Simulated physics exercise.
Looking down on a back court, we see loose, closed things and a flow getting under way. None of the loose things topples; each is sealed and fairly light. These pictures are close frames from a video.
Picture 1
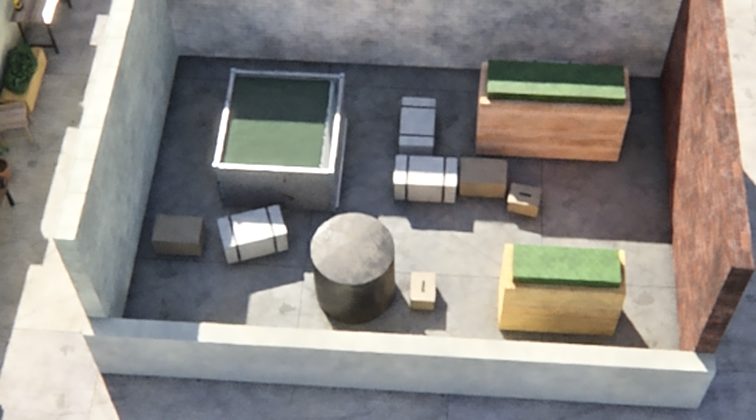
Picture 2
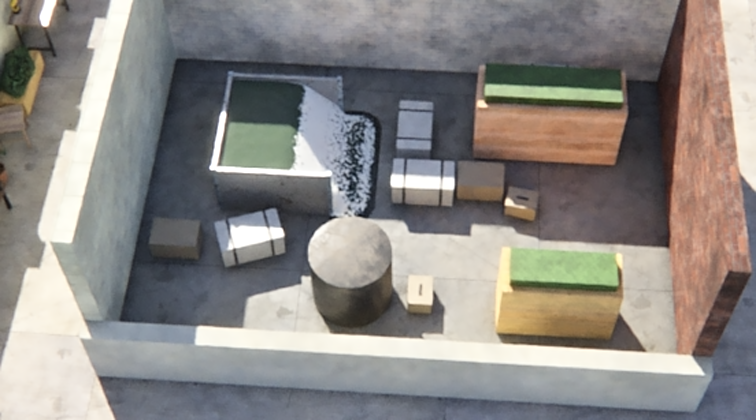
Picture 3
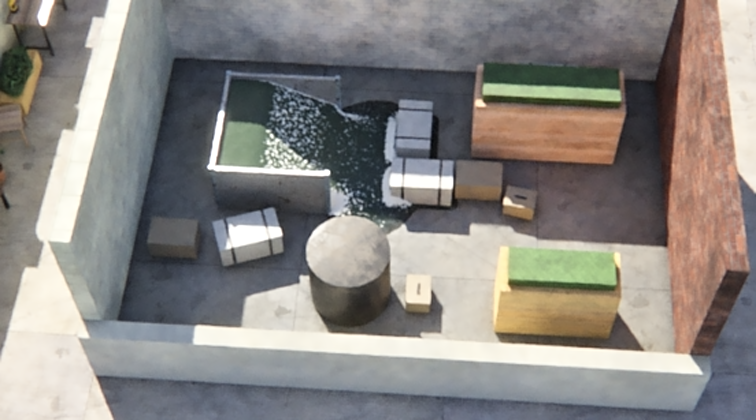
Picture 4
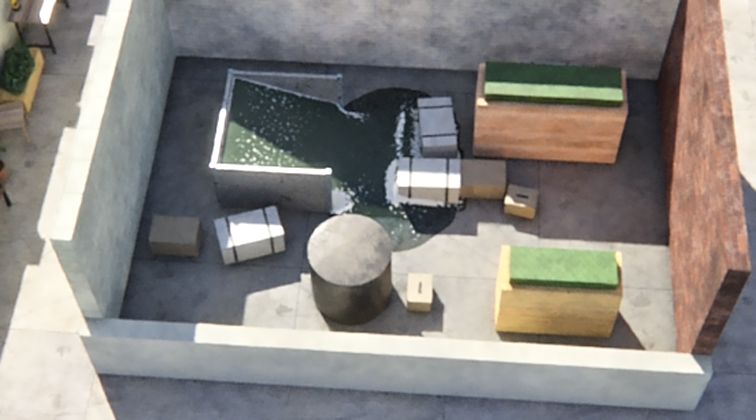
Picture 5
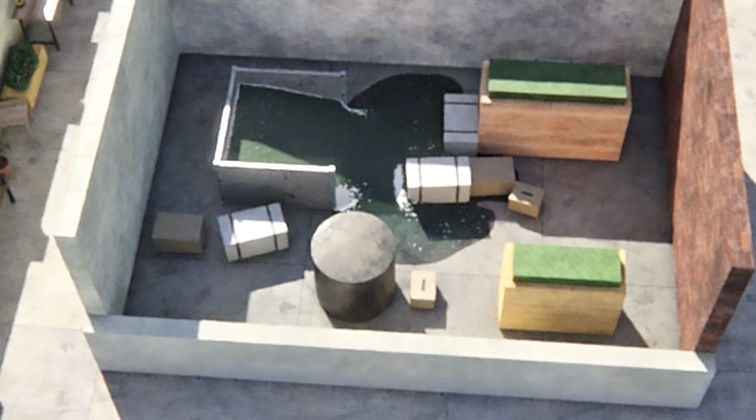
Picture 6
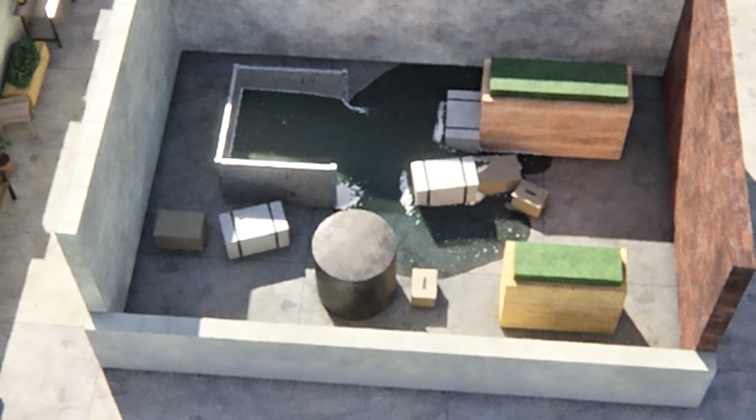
Dark green water pours out of the open right side of a walled tank and spreads across the paved court, pushing two strapped white trunks and then a brown box to the right, while the other objects stay put.
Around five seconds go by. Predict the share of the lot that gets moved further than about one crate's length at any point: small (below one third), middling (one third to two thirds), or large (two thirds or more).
The share is middling, from one third to two thirds.
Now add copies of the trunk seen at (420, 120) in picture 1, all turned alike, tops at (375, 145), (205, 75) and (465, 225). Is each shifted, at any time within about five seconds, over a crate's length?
Listed in order: Displaced, hardly budges, then displaced.
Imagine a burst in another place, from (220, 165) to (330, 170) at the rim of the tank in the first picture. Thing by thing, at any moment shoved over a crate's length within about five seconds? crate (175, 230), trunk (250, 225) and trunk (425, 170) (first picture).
Well, in order they come out as beyond that mark, beyond that mark and under that mark.
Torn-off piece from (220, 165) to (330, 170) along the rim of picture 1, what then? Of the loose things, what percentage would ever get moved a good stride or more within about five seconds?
Some 20 per cent.
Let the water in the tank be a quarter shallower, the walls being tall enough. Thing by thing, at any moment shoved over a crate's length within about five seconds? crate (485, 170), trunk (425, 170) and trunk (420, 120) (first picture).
Order as given: Displaced that much; displaced that much; displaced that much.
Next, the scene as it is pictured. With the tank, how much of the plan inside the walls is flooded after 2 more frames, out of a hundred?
Something like 35 in a hundred.
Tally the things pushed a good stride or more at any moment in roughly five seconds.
Count: 5.
A moment on, 2 of 8 are well off their spots; 2 afloat.
Next, 5 of 8 are well off their spots; 4 afloat.
Later, 5 of 8 are well off their spots; 5 afloat.
In the end, 4 of 8 are well off their spots, and 5 have been at some point; 4 afloat.
